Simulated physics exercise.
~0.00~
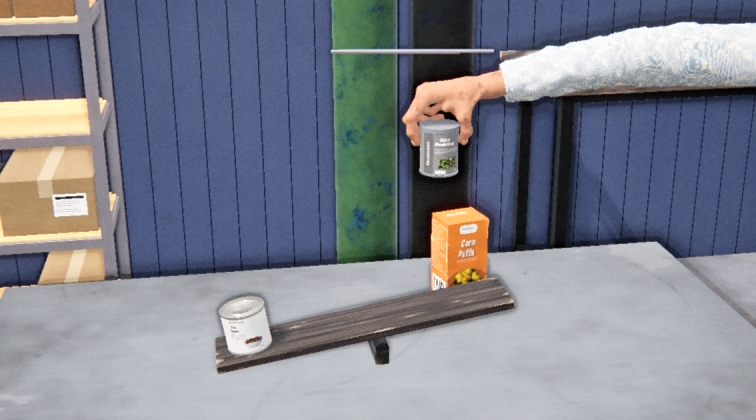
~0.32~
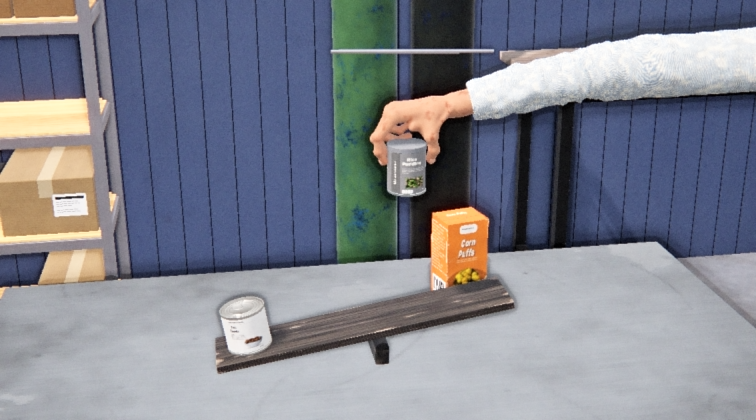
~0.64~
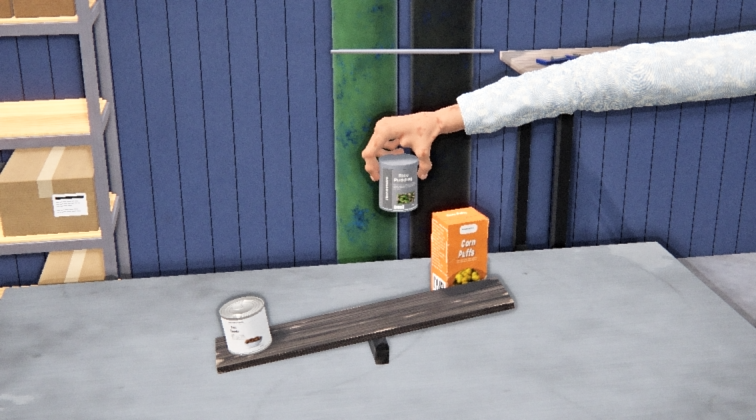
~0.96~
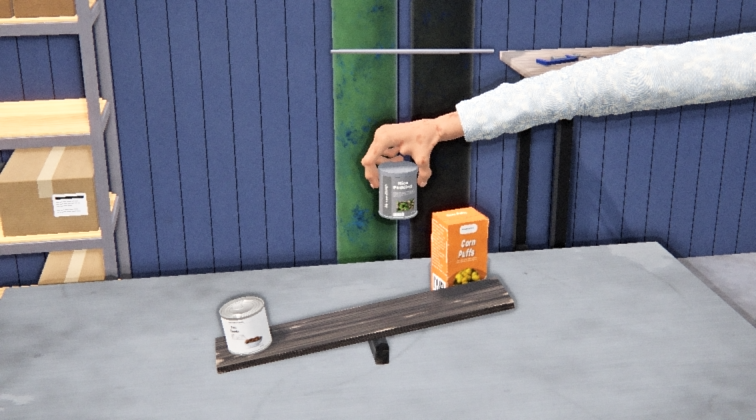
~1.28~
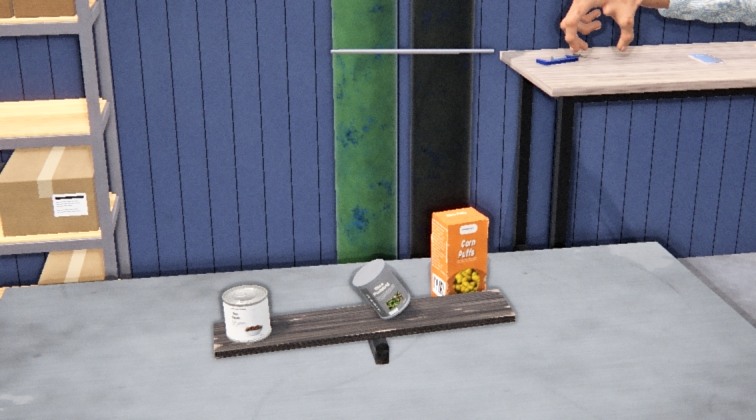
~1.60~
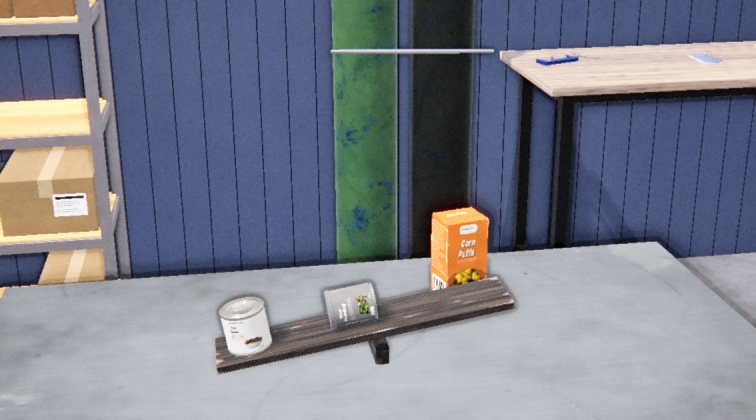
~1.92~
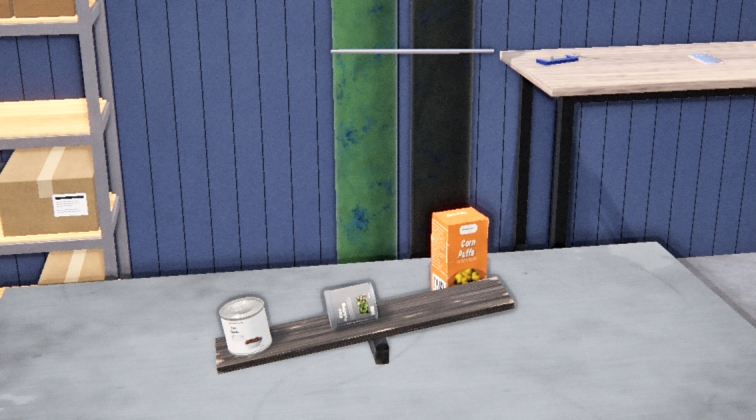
The clip shows a hand lowering a grey tin over a tilted dark plank with a white tin on its low left end, then letting go and withdrawing; the plank briefly levels somewhat, the grey tin topples onto its side, and the left end settles low again.
